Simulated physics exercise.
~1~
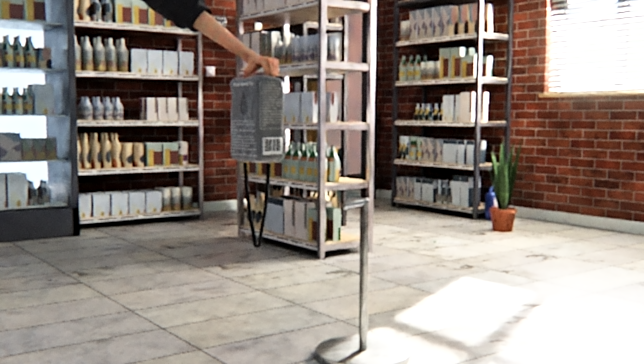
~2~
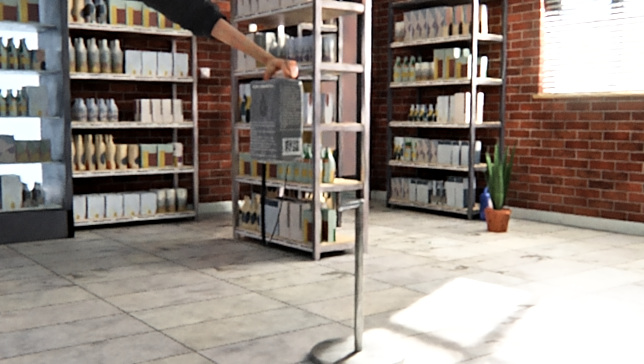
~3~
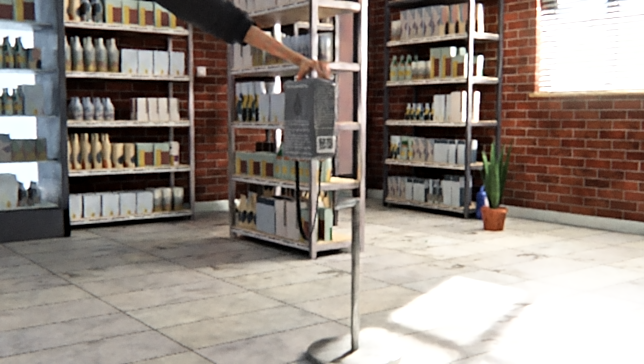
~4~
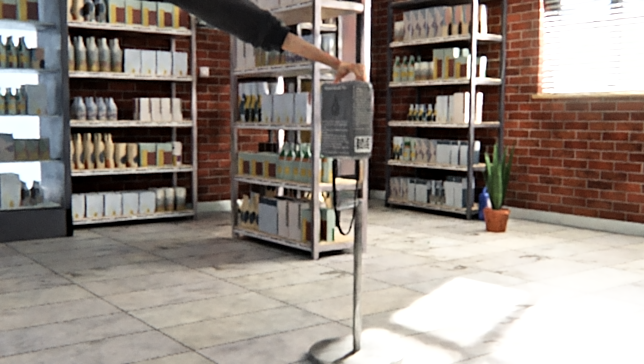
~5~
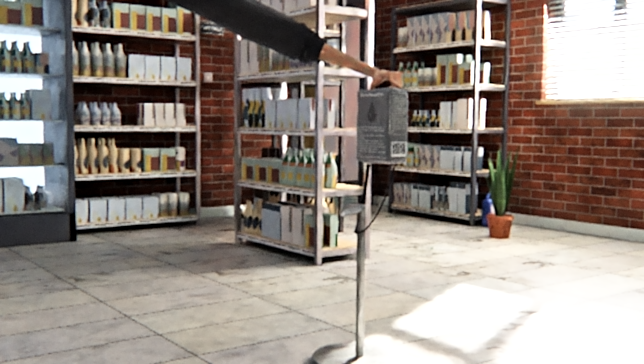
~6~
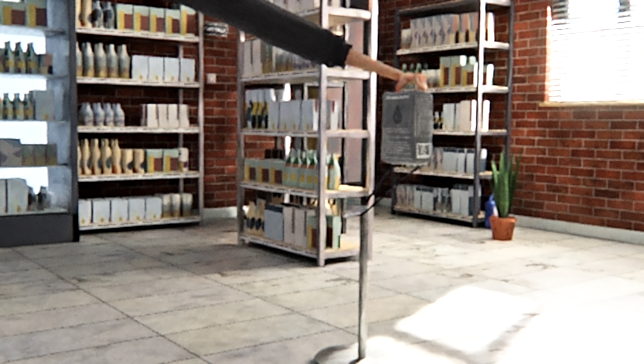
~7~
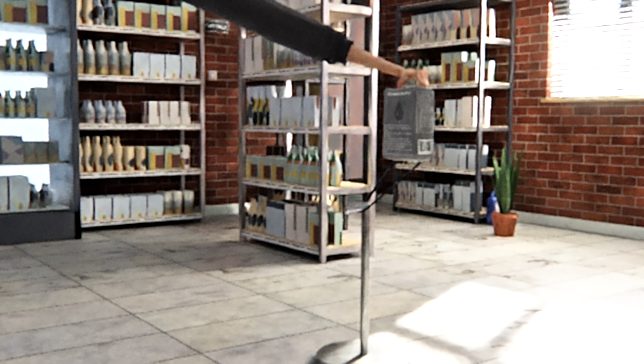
We see a hand carry a grey sack with a loop dangling beneath it rightward across a post in a room of stocked shelves. The sack passes the post, but its loop catches and pulls tight there, and the hand stops with the sack held just beyond.
